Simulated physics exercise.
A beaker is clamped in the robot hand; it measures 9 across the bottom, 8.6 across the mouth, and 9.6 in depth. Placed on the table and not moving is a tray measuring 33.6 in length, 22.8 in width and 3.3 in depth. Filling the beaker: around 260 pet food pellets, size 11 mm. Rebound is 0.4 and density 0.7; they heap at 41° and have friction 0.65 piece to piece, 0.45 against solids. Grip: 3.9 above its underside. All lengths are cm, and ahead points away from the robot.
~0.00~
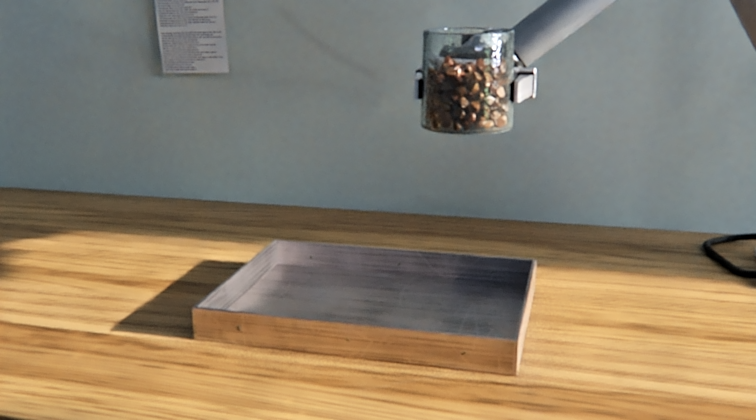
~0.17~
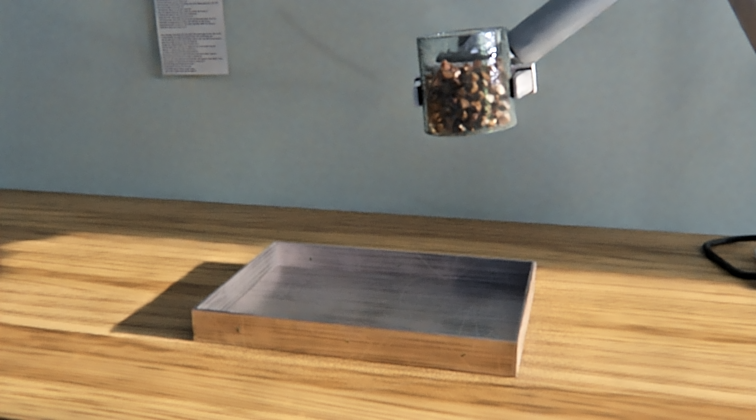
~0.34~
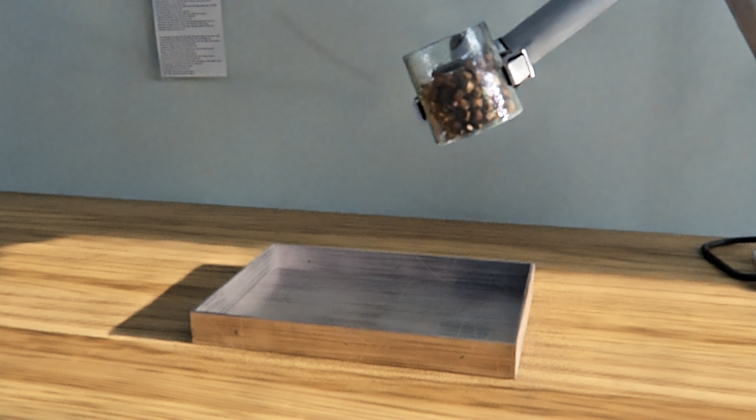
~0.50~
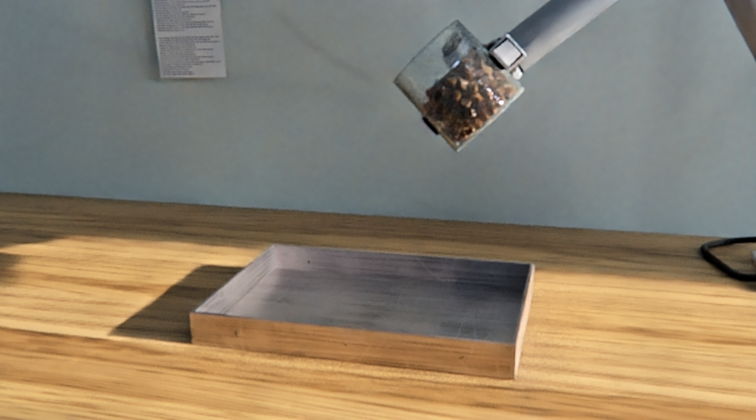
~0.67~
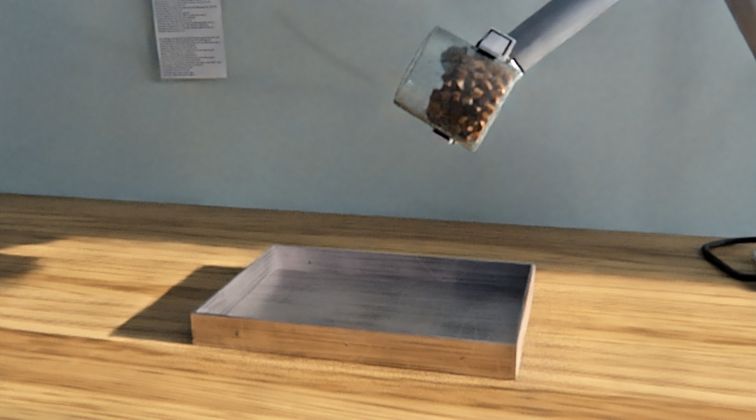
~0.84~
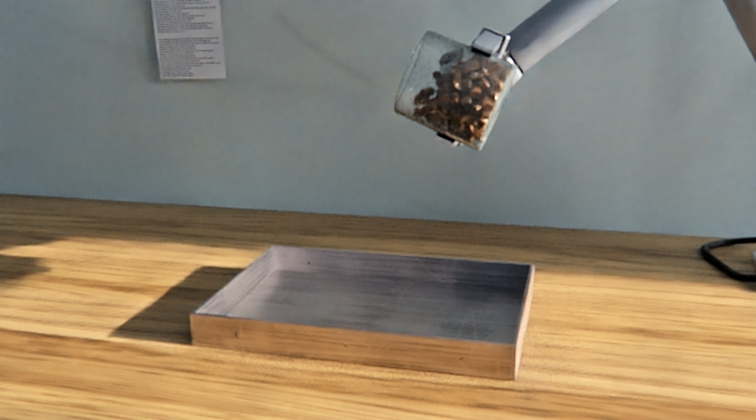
A robot arm tilts a clear beaker of brown pellets leftward above a shallow tray.
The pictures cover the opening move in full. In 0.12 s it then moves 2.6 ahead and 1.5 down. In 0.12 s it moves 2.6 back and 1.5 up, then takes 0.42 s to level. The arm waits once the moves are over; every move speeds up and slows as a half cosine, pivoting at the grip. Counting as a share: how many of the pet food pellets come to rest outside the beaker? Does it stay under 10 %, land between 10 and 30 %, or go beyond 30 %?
It stays under 10 %.
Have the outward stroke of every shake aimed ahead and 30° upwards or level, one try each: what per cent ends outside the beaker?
About 5 and 5 per cent.
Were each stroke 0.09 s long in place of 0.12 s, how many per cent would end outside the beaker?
About 5 per cent, then.
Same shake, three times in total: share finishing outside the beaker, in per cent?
Roughly 0 percent.
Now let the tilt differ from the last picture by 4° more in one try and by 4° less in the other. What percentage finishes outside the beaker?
Roughly 0 per cent on the first try and 0 per cent on the second.
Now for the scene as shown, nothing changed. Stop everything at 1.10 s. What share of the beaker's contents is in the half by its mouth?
Near 30 %.
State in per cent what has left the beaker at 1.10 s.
Near 0 per cent so far.
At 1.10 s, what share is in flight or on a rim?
I'd reckon close to 1 per cent.
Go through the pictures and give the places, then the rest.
Beaker middle at (467, 81), level; upper third of the load around (470, 80), from x 430 to 505, top at y 65; 255 in the beaker, in the first frame.
Beaker middle at (466, 82), tilted 6° forward; upper third of the load around (469, 81), from x 430 to 505, top at y 65, in the second frame.
Beaker middle at (462, 85), tilted 23° forward; upper third of the load around (475, 82), from x 425 to 510, top at y 60, in the third frame.
Beaker middle at (459, 87), tilted 45° forward; upper third of the load around (477, 81), from x 430 to 510, top at y 55, in the fourth frame.
Beaker middle at (458, 90), tilted 62° forward; upper third of the load around (477, 78), from x 435 to 510, top at y 60, in the fifth frame.
Beaker middle at (457, 91), tilted 68° forward; upper third of the load around (476, 79), from x 420 to 505, top at y 60; 255 in the beaker, in the sixth frame.
After 1.10 s, tilted 67° forward, highest piece 29 above the table; 253 in the beaker, 2 in flight or on a rim.
After 1.37 s, tilted 15° forward, highest piece 31 above the table; 252 in the beaker, 3 in the tray.
After 1.70 s, level, highest piece 30 above the table; 252 in the beaker, 3 in the tray.
After 2.75 s, level, highest piece 30 above the table; 252 in the beaker, 3 in the tray.
At rest, 252 in the beaker, 3 in the tray. That is 1 % outside the beaker.
